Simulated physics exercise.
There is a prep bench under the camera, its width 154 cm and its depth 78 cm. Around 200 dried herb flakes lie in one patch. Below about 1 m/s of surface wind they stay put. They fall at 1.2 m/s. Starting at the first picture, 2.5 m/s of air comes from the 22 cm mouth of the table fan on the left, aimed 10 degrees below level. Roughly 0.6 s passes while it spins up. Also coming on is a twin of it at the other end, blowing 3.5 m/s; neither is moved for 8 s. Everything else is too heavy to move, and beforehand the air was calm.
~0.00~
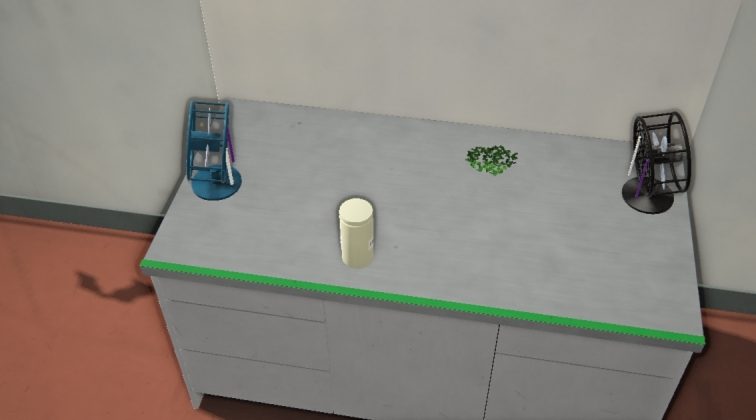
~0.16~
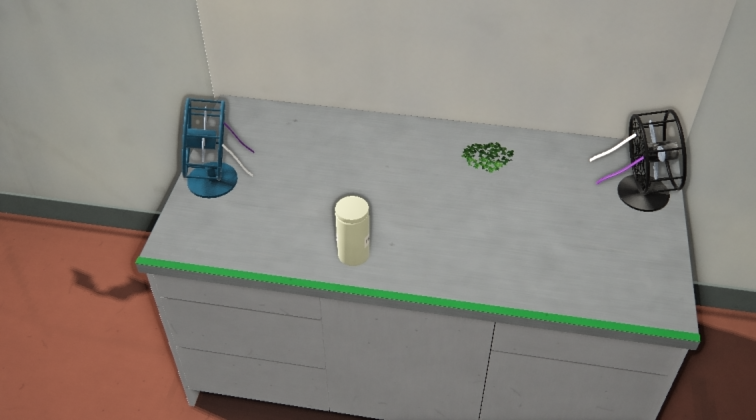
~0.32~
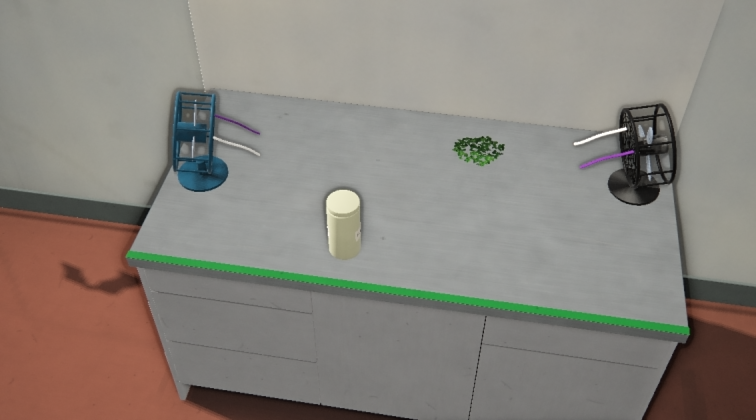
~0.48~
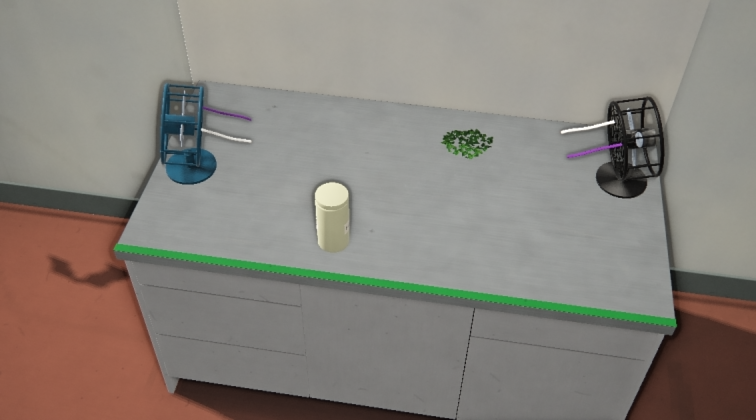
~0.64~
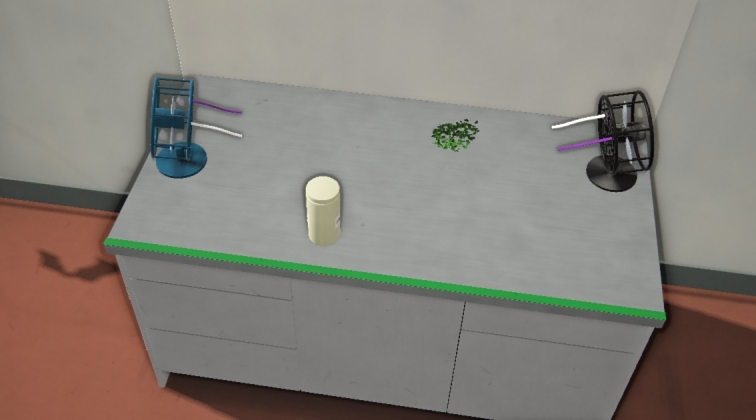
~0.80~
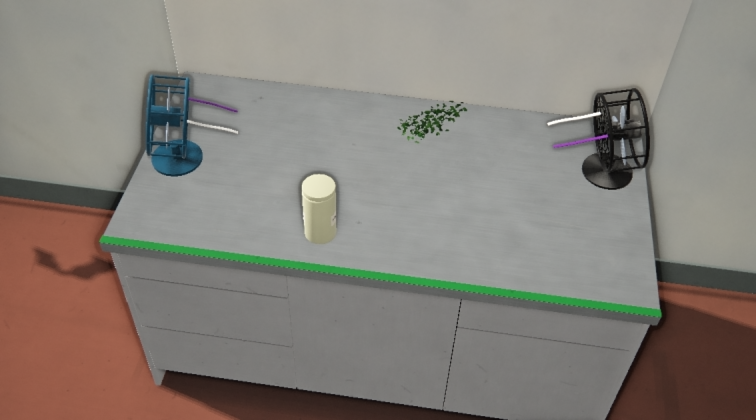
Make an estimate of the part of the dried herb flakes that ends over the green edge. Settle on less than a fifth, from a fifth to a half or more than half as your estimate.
My estimate: Less than a fifth.
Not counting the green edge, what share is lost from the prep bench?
That lands at some 20 %.
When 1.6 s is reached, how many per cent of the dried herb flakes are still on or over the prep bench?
I reckon some 100 %.
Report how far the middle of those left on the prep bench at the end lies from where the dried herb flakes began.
That comes to some 15 centimetres.
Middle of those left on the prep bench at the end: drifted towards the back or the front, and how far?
The middle ends up shifted toward the far edge, about 15 cm.
After 1.6 s, 100 % are still on the top, 0 % are over the green edge; the middle of those left on the top is near (436, 103).
After 2.6 s, 98 % are still on the top, 0 % are over the green edge; the middle of those left on the top is near (438, 104).
After 4.4 s, 94 % are still on the top, 0 % are over the green edge; the middle of those left on the top is near (432, 100).
After 8.0 s, at the end, 0 % are over the green edge; the middle of those left on the top is near (438, 100).
